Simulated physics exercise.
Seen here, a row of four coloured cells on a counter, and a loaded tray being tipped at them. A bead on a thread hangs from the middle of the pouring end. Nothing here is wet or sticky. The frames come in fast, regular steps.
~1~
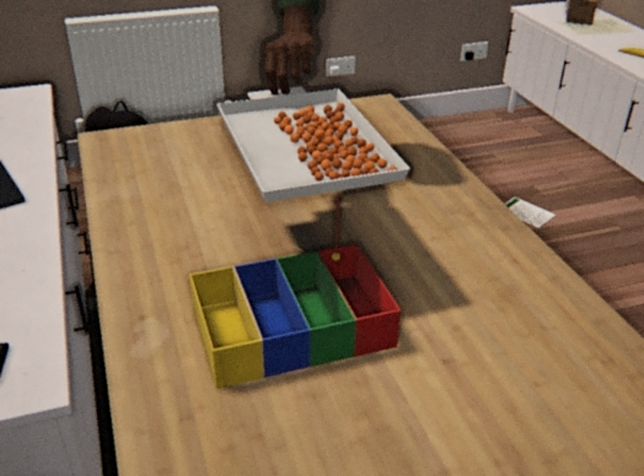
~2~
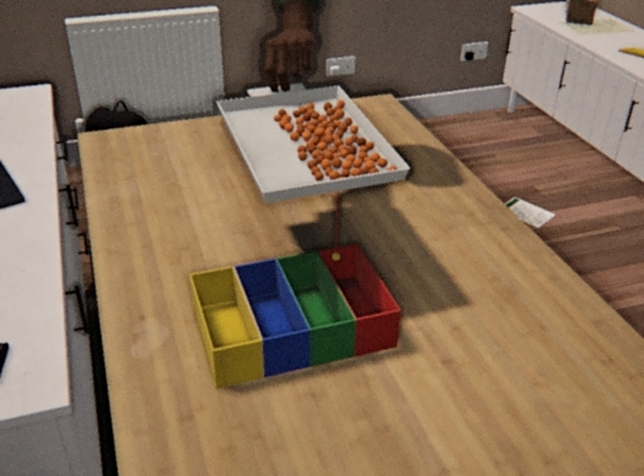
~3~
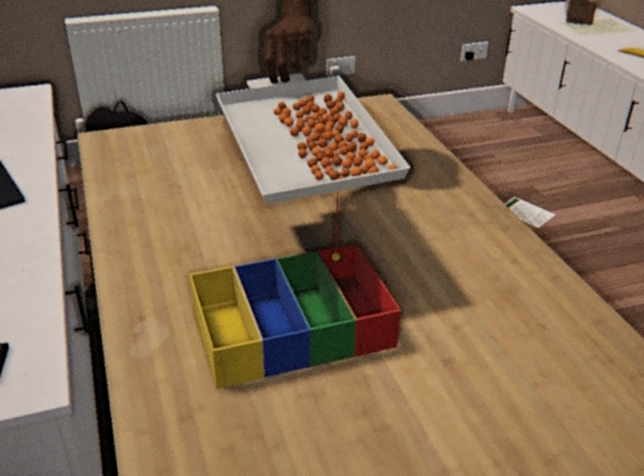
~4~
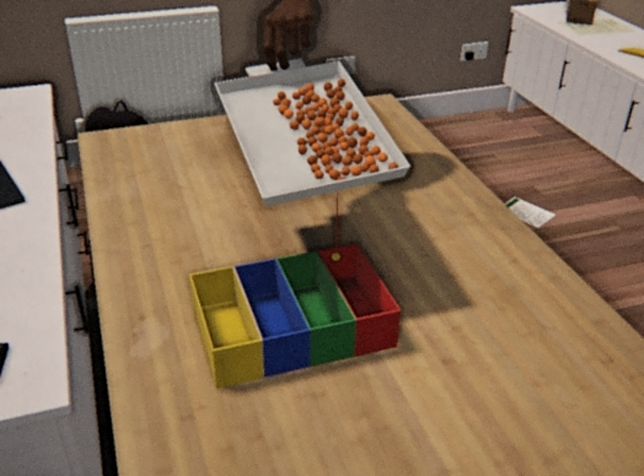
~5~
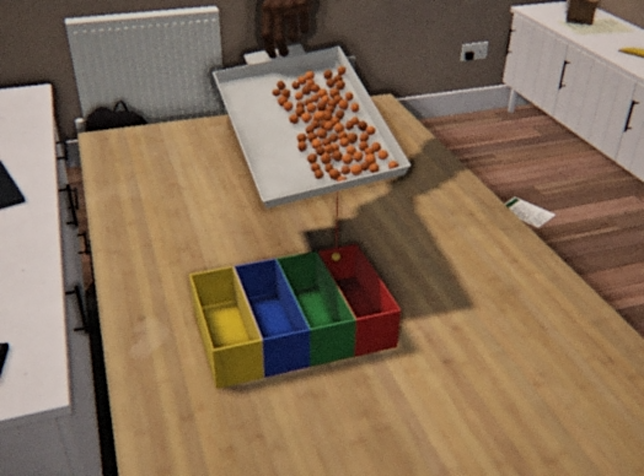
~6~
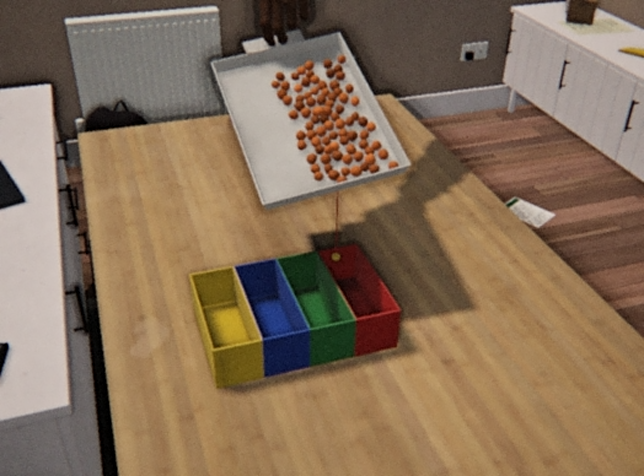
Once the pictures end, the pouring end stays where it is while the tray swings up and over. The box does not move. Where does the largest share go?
Most goes to the blue cell.
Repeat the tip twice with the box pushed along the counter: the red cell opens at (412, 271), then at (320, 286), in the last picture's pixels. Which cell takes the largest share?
At the first place the cell in yellow, at the second that green cell.
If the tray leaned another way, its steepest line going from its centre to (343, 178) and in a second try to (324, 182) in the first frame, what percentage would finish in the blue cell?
First some 0, then 10 per cent.
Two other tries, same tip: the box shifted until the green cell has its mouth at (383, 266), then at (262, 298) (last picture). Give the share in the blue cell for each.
The first gives 10 %, the second 0 %.
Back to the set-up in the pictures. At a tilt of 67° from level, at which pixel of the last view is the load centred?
At about (301, 175).
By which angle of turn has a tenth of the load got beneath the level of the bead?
Roughly 80°.
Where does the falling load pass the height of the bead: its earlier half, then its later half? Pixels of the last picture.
At about (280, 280), then at (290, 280).
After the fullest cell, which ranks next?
Second comes the cell in green.
Just after the last frame, tray tipped steeply; almost all on the tray; just a few in the blue cell; just a few falling or outside the box.
A moment on, tray tipped past a quarter turn; roughly a quarter on the tray; roughly a third in the blue cell; roughly a quarter in the green cell; just a few in the red cell; just a few in the yellow cell; roughly a quarter falling or outside the box.
Further on, tray tipped past a quarter turn; roughly half in the blue cell; roughly a third in the green cell; about a tenth in the red cell; just a few in the yellow cell; just a few falling or outside the box.
When it is over, tray tipped past a quarter turn; roughly half in the blue cell; roughly a third in the green cell; about a tenth in the red cell; just a few in the yellow cell; just a few outside the box.
